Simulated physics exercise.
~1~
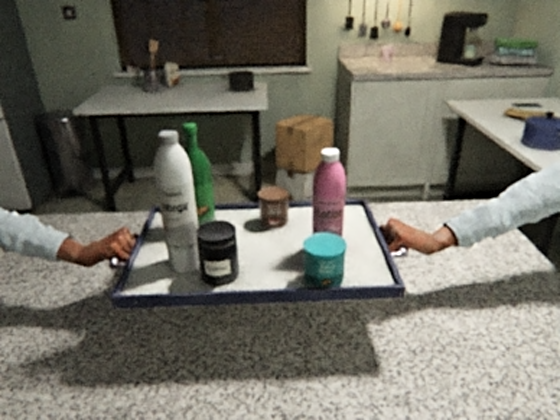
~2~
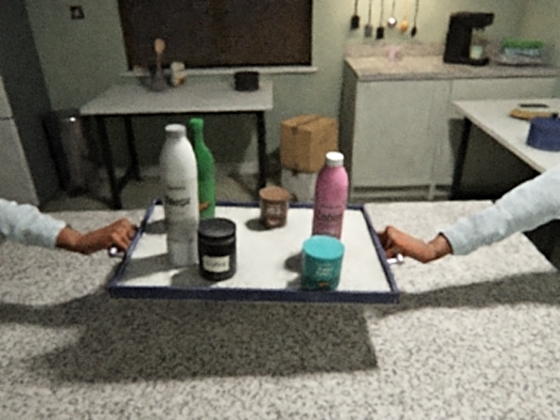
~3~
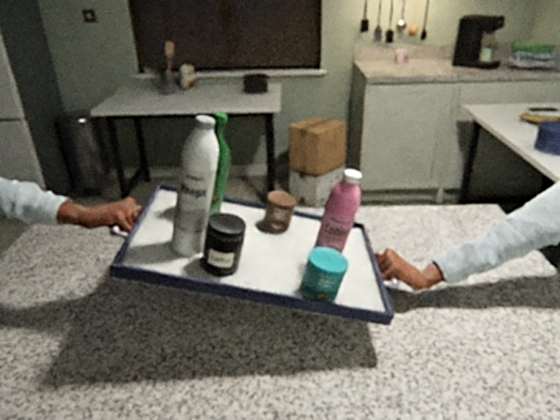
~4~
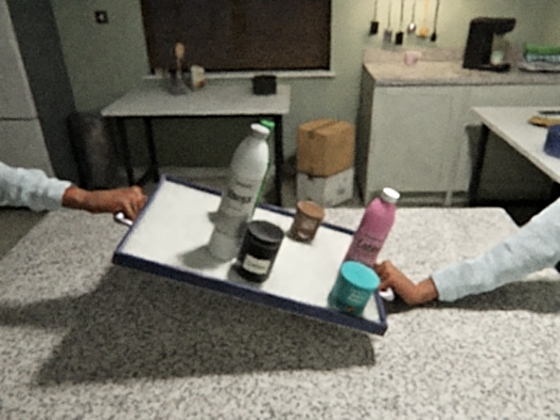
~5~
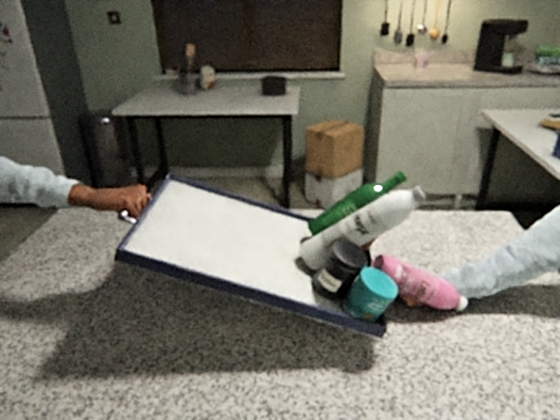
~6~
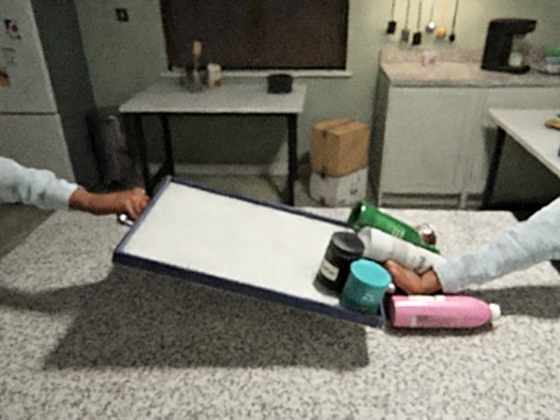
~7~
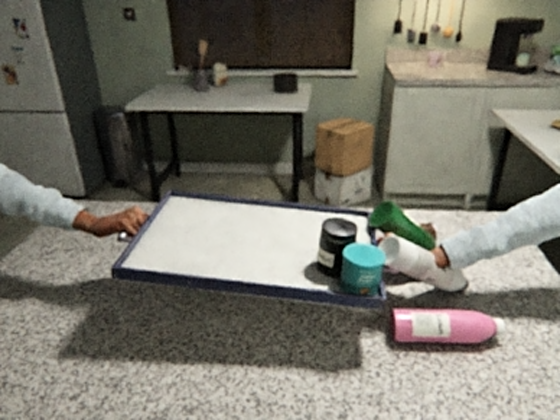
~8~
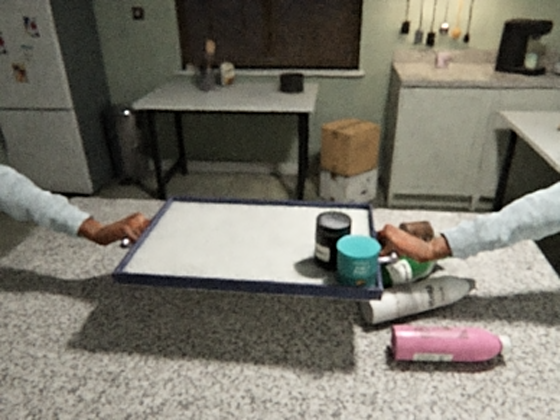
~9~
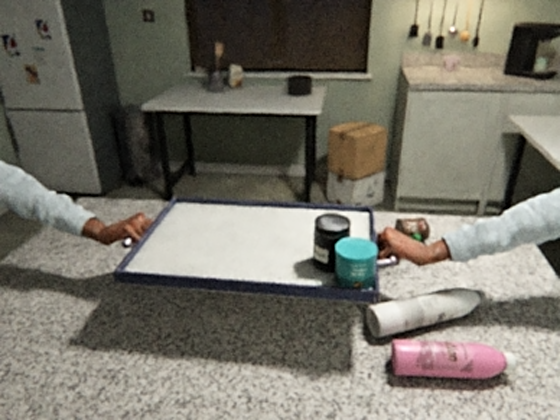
In the video, two hands hold a tray of bottles and small containers and tip it down to the right, so items slide and topple off that edge onto the speckled surface; the tray is levelled with only the black jar and turquoise tin left on it.
